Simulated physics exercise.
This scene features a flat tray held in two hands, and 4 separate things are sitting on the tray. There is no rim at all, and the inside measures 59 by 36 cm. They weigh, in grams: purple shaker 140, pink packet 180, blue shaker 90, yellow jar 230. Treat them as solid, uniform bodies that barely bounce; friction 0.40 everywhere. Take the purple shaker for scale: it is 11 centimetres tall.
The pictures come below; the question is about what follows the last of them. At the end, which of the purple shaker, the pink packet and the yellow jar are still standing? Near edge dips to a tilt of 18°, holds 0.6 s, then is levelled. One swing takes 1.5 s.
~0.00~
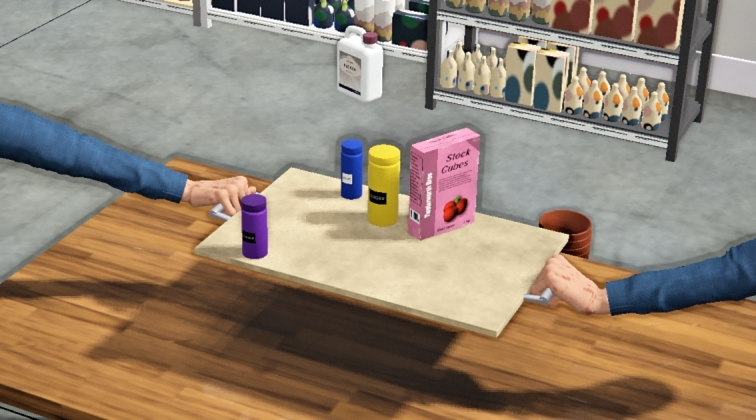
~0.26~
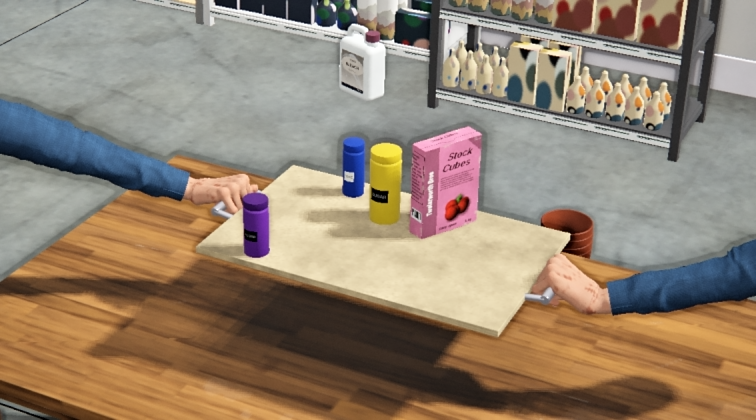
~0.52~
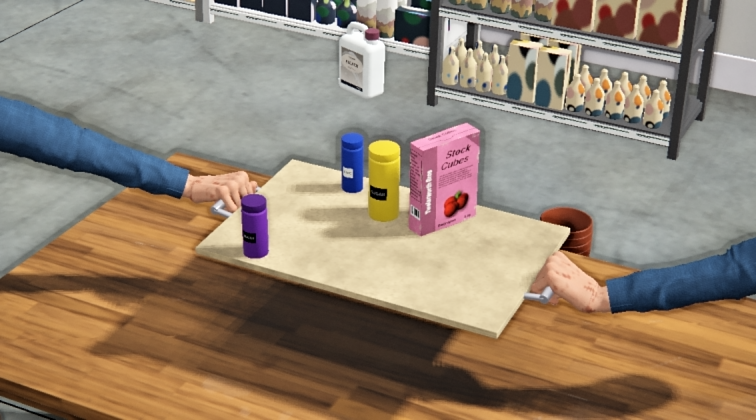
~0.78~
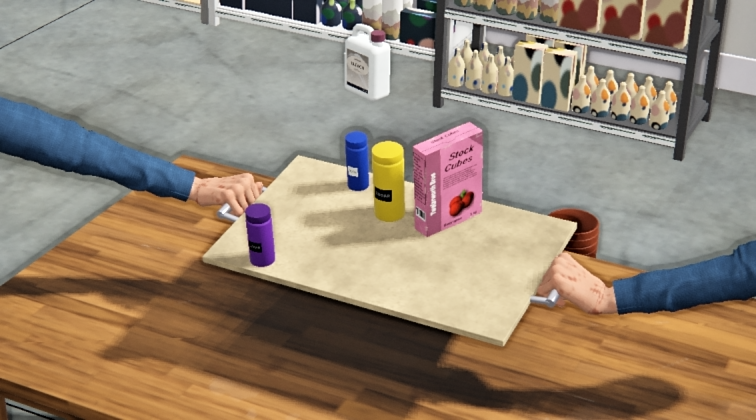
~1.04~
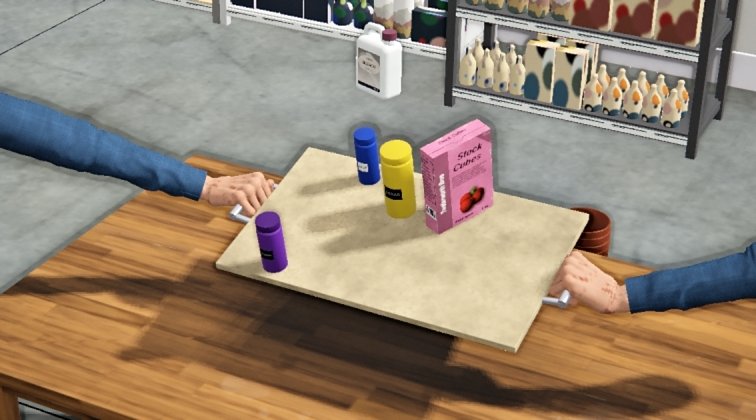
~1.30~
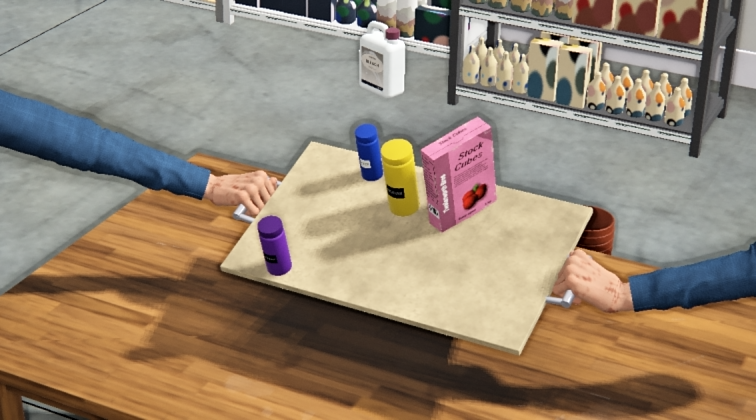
The purple shaker remains standing, the pink packet remains standing, the yellow jar remains standing.
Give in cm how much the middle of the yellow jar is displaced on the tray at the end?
Roughly 0 centimetres.
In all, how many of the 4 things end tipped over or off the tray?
That makes 0.
By 2.60 s, tilt 15°, near edge down.
By 3.10 s, tilt 6°, near edge down.
When it is over (4.2 s), all 4 within 5 cm of the start. In the last view, purple shaker near (277, 222), pink packet near (466, 180).
